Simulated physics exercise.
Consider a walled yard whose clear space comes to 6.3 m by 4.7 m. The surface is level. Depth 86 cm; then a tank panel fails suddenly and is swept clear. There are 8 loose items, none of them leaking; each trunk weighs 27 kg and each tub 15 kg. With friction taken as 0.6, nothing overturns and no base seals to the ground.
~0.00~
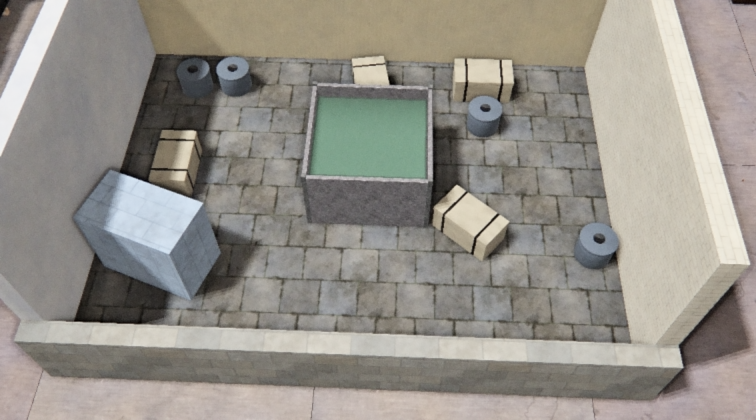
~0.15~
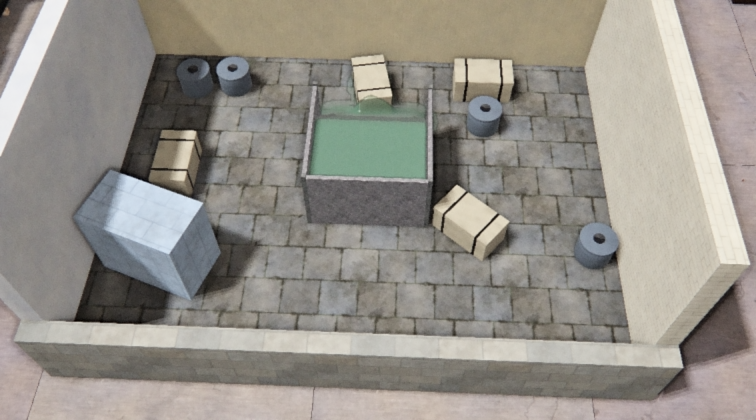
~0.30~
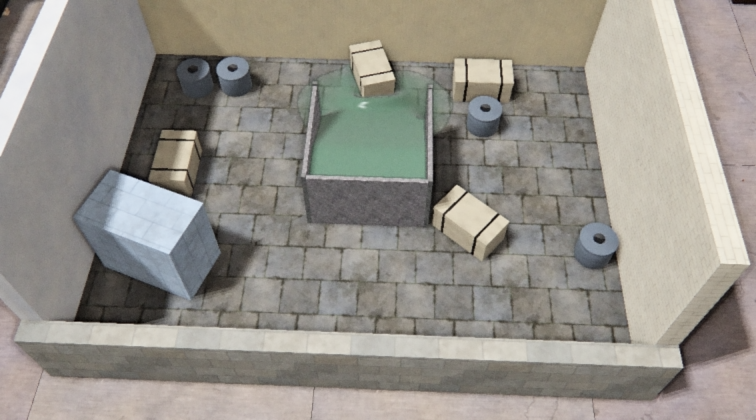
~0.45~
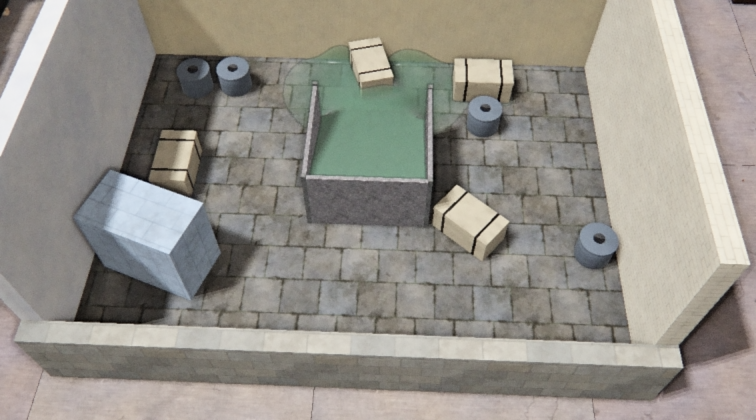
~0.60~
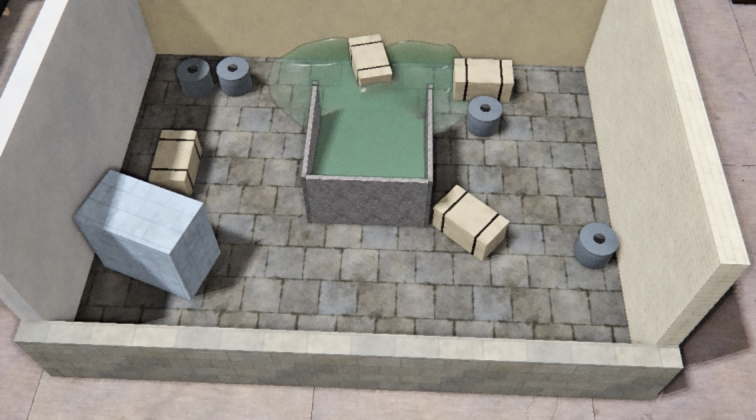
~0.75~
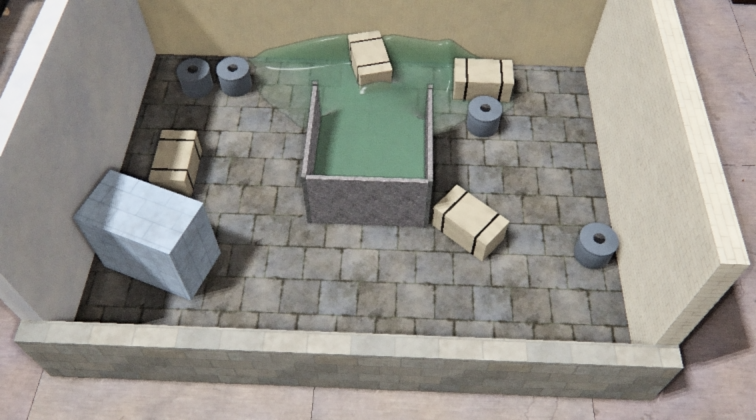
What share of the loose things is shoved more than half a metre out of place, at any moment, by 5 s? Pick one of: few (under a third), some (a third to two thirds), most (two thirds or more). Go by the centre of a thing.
Most.
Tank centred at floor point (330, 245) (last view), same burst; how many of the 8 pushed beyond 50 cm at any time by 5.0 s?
The count would be 7.
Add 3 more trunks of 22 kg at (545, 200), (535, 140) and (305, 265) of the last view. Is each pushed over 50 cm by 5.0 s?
First goes beyond, second goes beyond, third stays inside.
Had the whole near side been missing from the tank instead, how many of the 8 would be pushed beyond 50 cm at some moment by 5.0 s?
In that case 1 of them.
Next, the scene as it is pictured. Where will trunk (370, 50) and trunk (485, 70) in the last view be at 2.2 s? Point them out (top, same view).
First near (352, 84), second near (574, 123).
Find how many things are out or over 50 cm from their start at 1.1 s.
By that time the total stands at 0.
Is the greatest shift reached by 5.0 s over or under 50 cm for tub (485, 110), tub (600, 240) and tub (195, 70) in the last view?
Listed in sequence: Lower; higher; higher for the last.
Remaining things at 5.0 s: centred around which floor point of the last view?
Close to pixel (367, 218).
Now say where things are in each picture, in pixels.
In the first picture, a trunk at (371, 78) rests on the ground; a trunk at (484, 71), on the bottom; water covers 2.0 m2; 0 of 8 have shifted.
In the second picture, a trunk at (371, 77) rests on the ground; a trunk at (484, 71) rests on the ground; 2.8 m2 under water; 0 of 8 have shifted.
In the third picture, a trunk at (372, 62) rests on the ground, 28 cm from its start; a trunk at (484, 71) rests on the ground; water covers 4.0 m2; 1 of 8 have shifted.
In the fourth picture, a trunk at (371, 59), on the bottom, 31 cm from its start; a trunk at (484, 71) rests on the ground; 5.1 m2 under water; 1 of 8 have shifted.
In the fifth picture, a trunk at (370, 56), afloat, 31 cm from its start; a trunk at (484, 71) rests on the ground; water covers 5.5 m2; 1 of 8 have shifted.
In the sixth picture, a trunk at (370, 52) floats, 31 cm from its start; a trunk at (484, 71), on the bottom; 5.9 m2 under water; 1 of 8 have shifted.
After 1.1 s 0 of 8 are over 50 cm from their spots; 1 afloat.
After 2.2 s 3 of 8 are over 50 cm from their spots; 2 afloat.
After 3.5 s 6 of 8 are over 50 cm from their spots; 2 afloat.
After 5.0 s 6 of 8 are over 50 cm from their spots, and 6 have been at some point; 1 afloat.
